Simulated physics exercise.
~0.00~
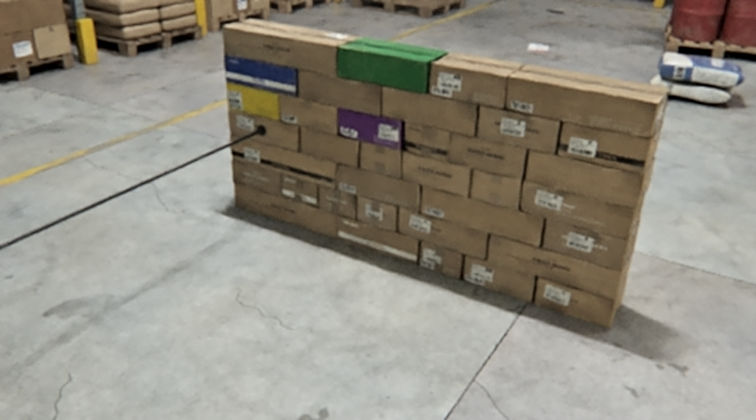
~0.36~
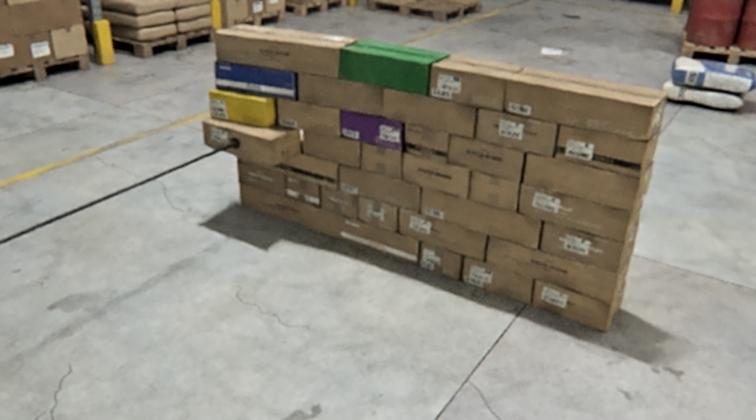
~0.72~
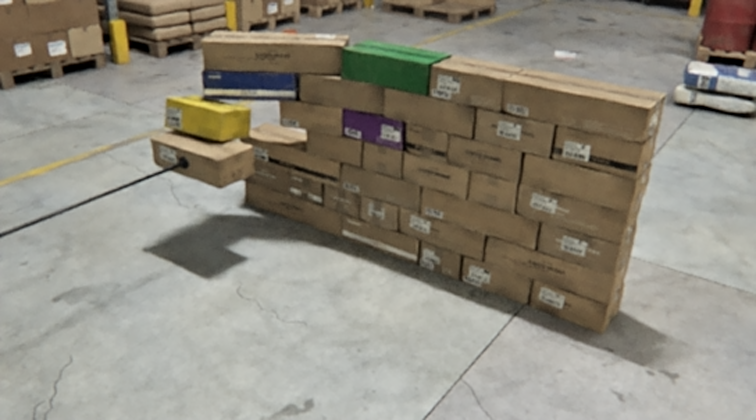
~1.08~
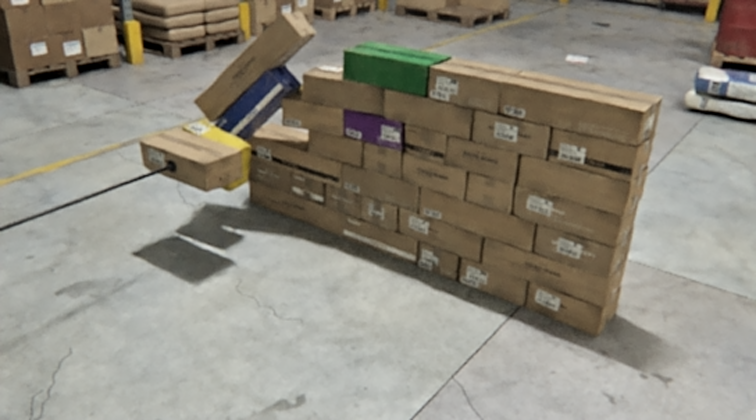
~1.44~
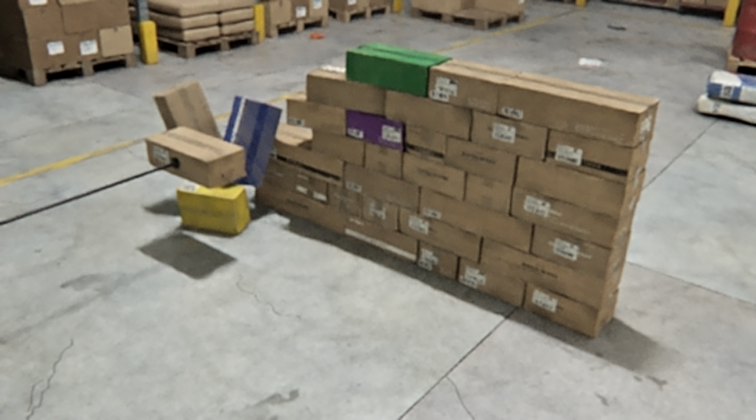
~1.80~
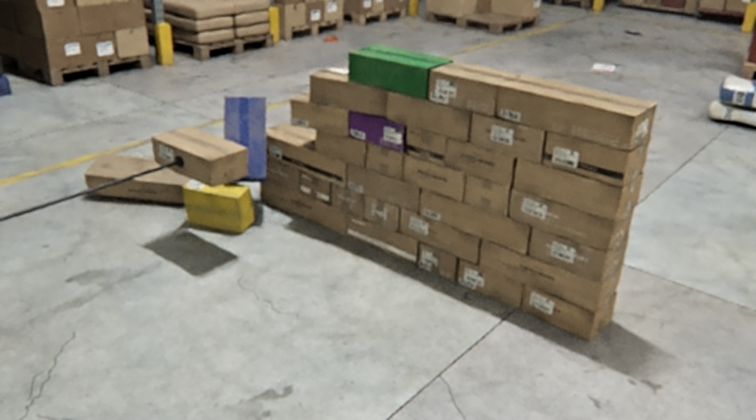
A black rod pulls a box from a cardboard wall, and three boxes above tumble down.
